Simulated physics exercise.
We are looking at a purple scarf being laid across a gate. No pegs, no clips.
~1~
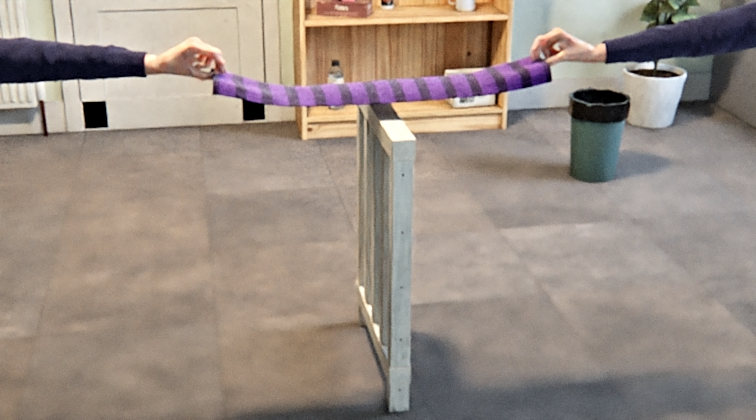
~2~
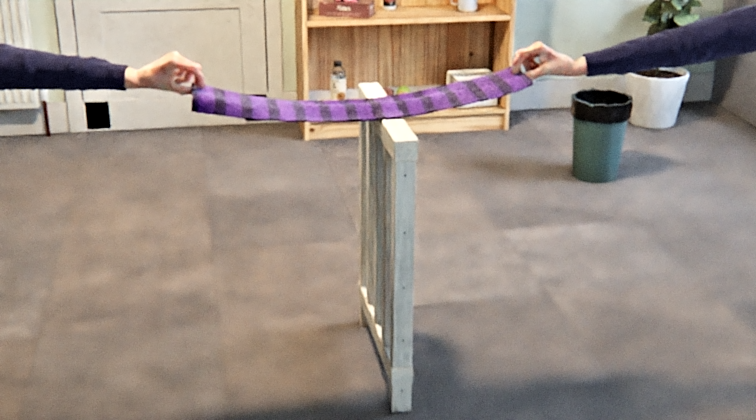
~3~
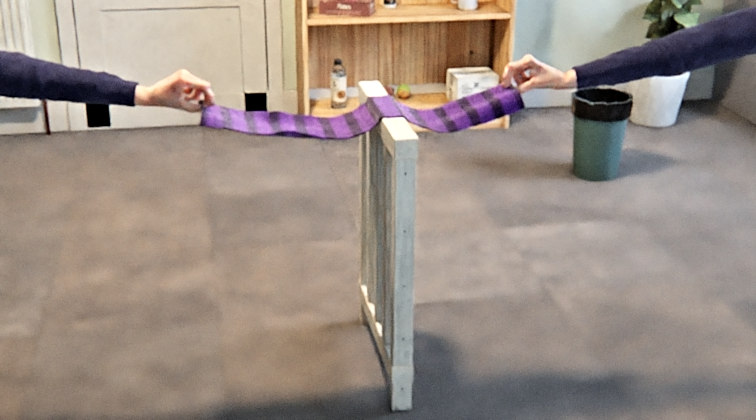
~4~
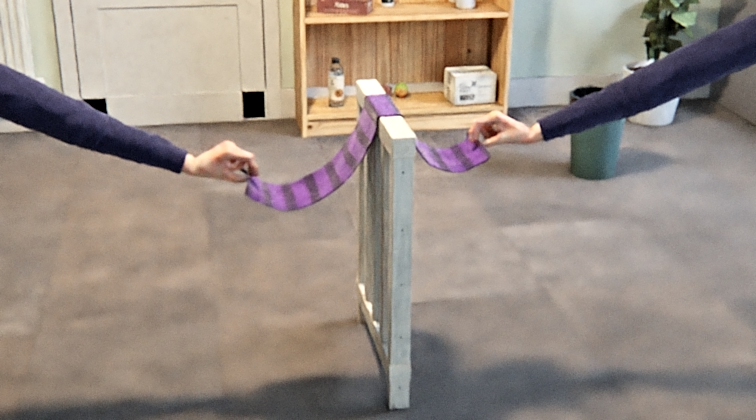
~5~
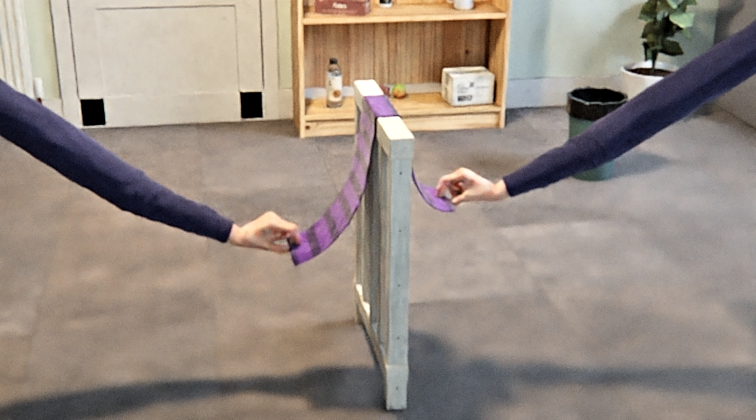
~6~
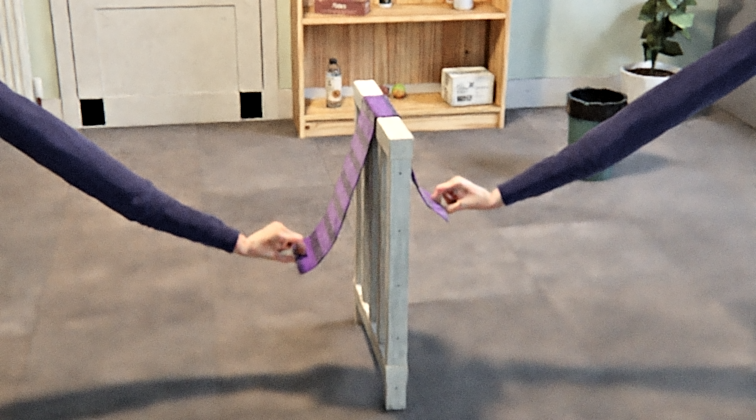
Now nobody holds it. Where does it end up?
The purple scarf keeps its place.
Then, 0.16 s after the last picture, scarf hanging on both sides, left end near (308, 266), right end near (431, 215).
Then, 0.26 s after the last picture, scarf hanging on both sides, left end near (338, 274), right end near (404, 224).
Then, 0.36 s after the last picture, scarf hanging on both sides, left end near (368, 274), right end near (391, 226).
At rest, scarf hanging on both sides, left end near (368, 274), right end near (391, 226). The purple scarf stays on top.
